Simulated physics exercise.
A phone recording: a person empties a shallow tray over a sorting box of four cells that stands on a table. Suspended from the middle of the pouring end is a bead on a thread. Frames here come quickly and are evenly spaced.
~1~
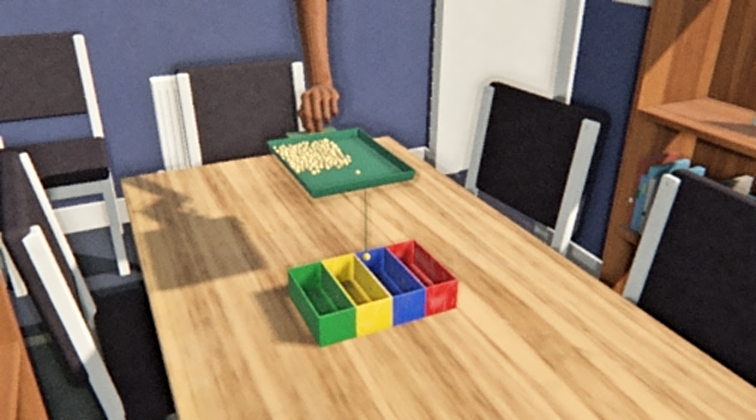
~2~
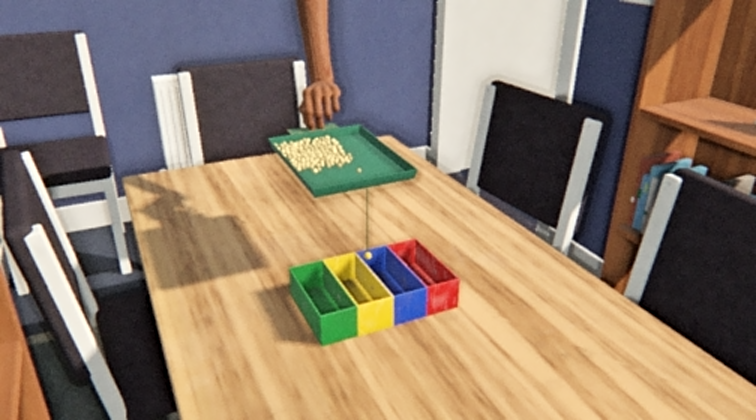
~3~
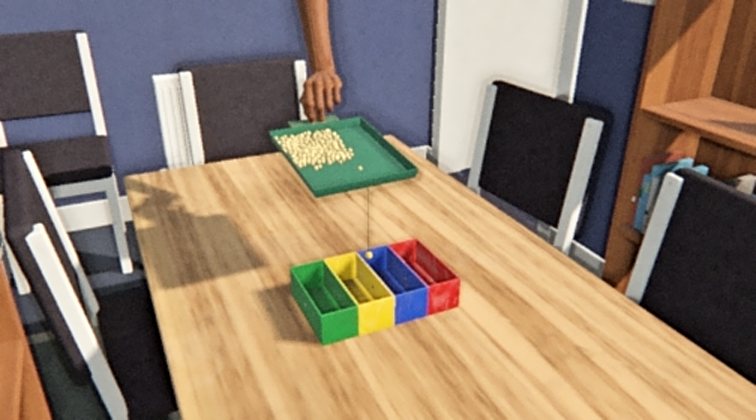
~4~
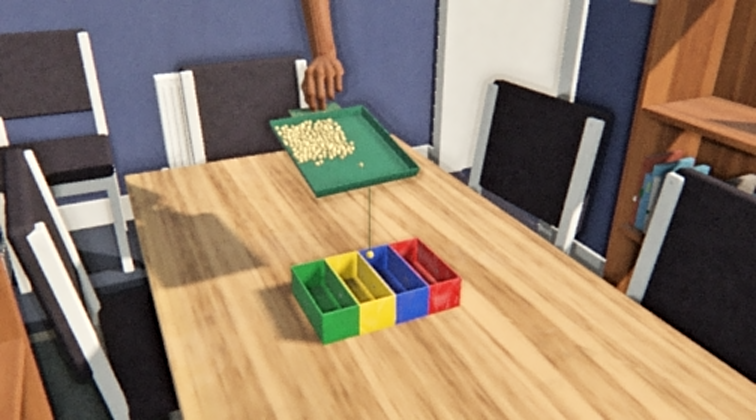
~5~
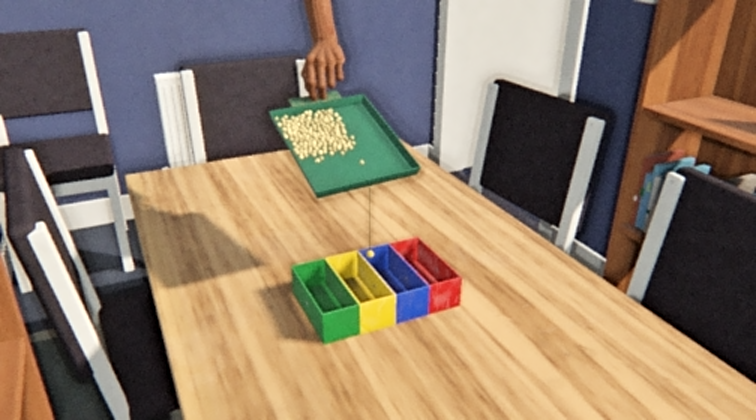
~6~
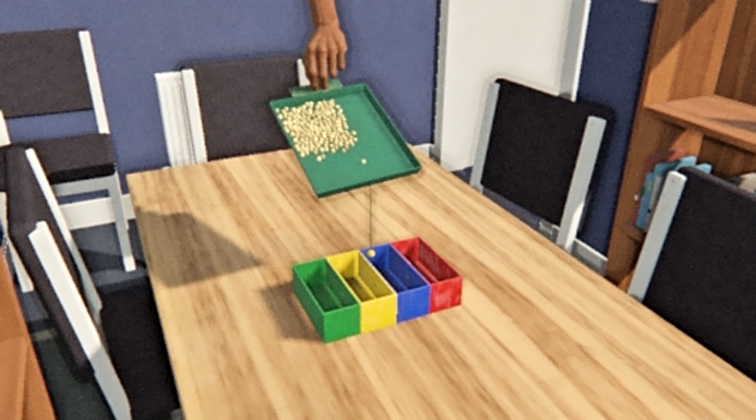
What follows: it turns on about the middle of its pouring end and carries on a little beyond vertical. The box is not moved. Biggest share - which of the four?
Green cell.
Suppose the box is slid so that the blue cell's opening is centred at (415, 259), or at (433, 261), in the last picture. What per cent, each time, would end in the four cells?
Try 1: Some 50 %; try 2: Some 30 %.
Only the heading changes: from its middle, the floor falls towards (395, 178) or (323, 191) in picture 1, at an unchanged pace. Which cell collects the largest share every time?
Case 1 - the cell in red. Case 2 - the green one.
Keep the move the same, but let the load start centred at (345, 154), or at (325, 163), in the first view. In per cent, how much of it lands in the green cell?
Respectively 40 and 50 in a hundred.
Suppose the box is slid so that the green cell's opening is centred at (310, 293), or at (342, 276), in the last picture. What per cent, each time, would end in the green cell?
Around 20 % followed by around 50 %.
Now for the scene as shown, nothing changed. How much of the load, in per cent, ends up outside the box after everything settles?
Roughly 10 in a hundred.
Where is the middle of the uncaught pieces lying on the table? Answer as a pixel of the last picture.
Those pieces end up centred close to (381, 375).
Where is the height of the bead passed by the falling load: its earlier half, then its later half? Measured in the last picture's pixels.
I'd put it at roughly (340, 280), and after that at roughly (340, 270).
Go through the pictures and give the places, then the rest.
The first frame shows corners of the pouring end at (313, 188) and (413, 170), level; middle of the load at (314, 155), soya beans; bead on its thread at (366, 257); green cell at (338, 325); yellow cell at (374, 314); blue cell at (409, 305); red cell at (441, 296).
The second frame shows corners of the pouring end at (315, 188) and (415, 169), level; middle of the load at (315, 153).
The third frame shows corners of the pouring end at (316, 188) and (416, 168), tipped barely, lowest at the left corner; middle of the load at (316, 148).
The fourth frame shows corners of the pouring end at (317, 189) and (417, 167), tipped a little, lowest at the left corner; middle of the load at (317, 141).
The fifth frame shows corners of the pouring end at (317, 190) and (418, 166), tipped clearly, lowest at the left corner; middle of the load at (318, 135).
The sixth frame shows corners of the pouring end at (318, 191) and (419, 165), tipped clearly, lowest at the left corner; middle of the load at (319, 129), about a quarter on the move; green cell at (342, 321); yellow cell at (379, 311); blue cell at (413, 302); red cell at (446, 293).
Soon, tray tipped steeply; about two thirds on the tray; a small part in the green cell; a stray few in the yellow cell; about a quarter falling or outside the box.
A while on, tray tipped past a quarter turn; about a quarter on the tray; about a quarter in the green cell; a small part in the yellow cell; a stray few in the blue cell; about a third falling or outside the box.
Towards the end, tray tipped past a quarter turn; about half in the green cell; about a quarter in the yellow cell; a small part in the blue cell; a stray few in the red cell; a small part falling or outside the box.
Finally, tray tipped past a quarter turn; about half in the green cell; about a quarter in the yellow cell; a small part in the blue cell; a stray few in the red cell; a small part outside the box.
